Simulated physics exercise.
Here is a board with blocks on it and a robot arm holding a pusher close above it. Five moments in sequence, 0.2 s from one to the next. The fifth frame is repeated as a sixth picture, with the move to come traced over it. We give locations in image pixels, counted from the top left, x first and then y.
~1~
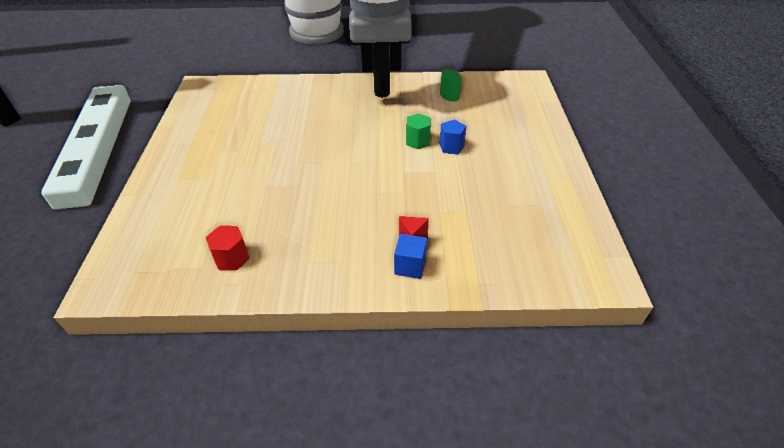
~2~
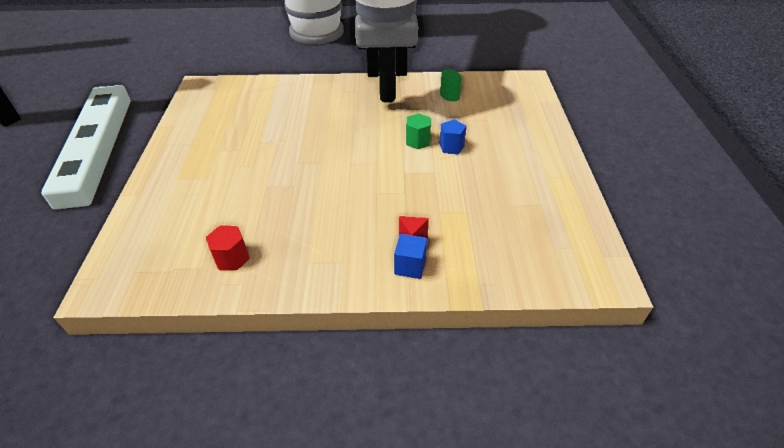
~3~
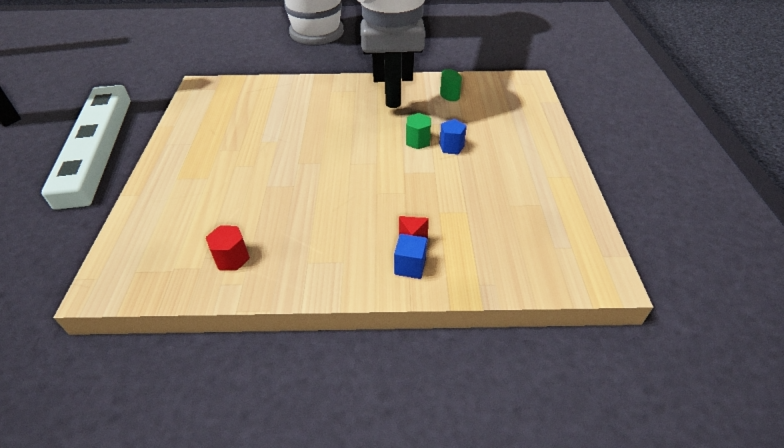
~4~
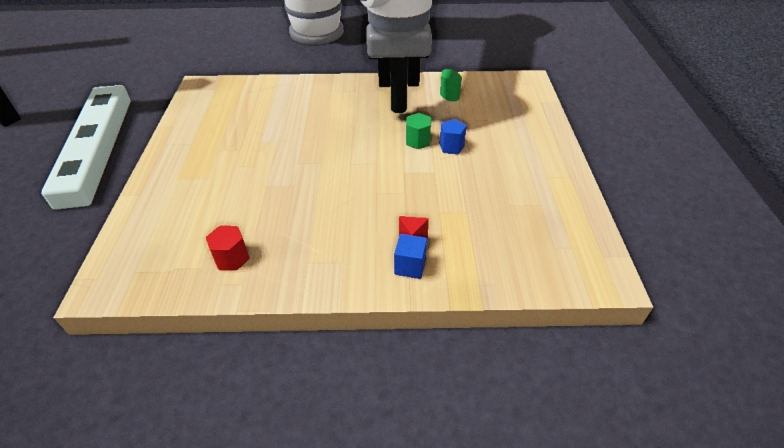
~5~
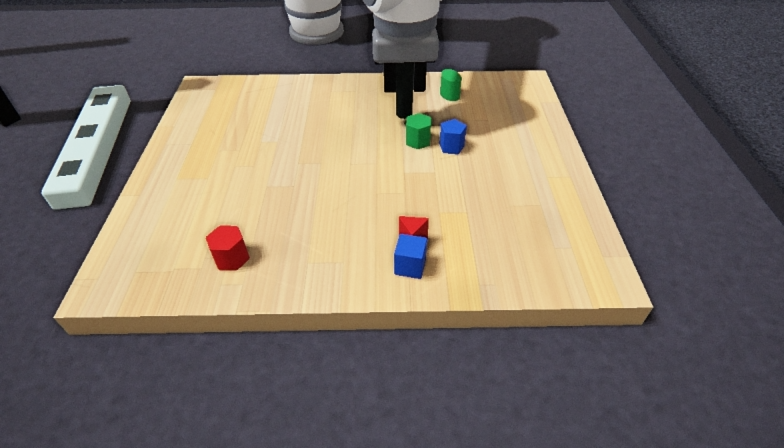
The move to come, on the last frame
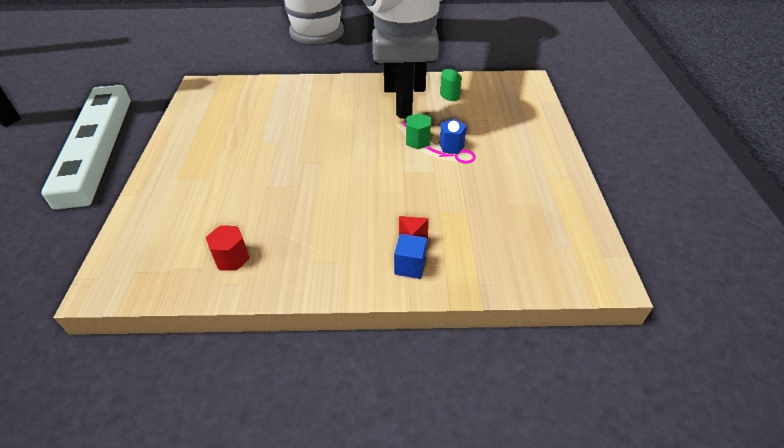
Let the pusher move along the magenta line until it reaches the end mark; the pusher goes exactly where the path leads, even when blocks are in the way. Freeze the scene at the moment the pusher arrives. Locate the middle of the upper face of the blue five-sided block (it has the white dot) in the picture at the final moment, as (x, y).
Its top middle: (477, 125).
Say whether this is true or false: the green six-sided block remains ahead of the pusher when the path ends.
That statement is not accurate.
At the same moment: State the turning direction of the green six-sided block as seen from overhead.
It ends up turned clockwise.
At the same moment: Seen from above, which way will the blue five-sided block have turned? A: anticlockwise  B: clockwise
A - anticlockwise.
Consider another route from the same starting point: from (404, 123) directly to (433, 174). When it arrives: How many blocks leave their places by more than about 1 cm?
One block moves more than 1 cm.
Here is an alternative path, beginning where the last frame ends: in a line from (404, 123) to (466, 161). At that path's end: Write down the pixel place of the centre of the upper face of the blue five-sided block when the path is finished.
I expect it at (487, 135).
Path on the board, from (404, 123) over (417, 138) and (436, 152) to (465, 157); the dot is on the blue five-sided block.
What follows on the original path. One third of the way, pusher (418, 130); green six-sided block (425, 129).
Two thirds of the way, pusher (437, 143); green six-sided block (437, 144), turned 45° clockwise; blue five-sided block (456, 127).
At the end, pusher (466, 148); green six-sided block (438, 145), turned 55° clockwise; blue five-sided block (477, 125), turned 65° anticlockwise.
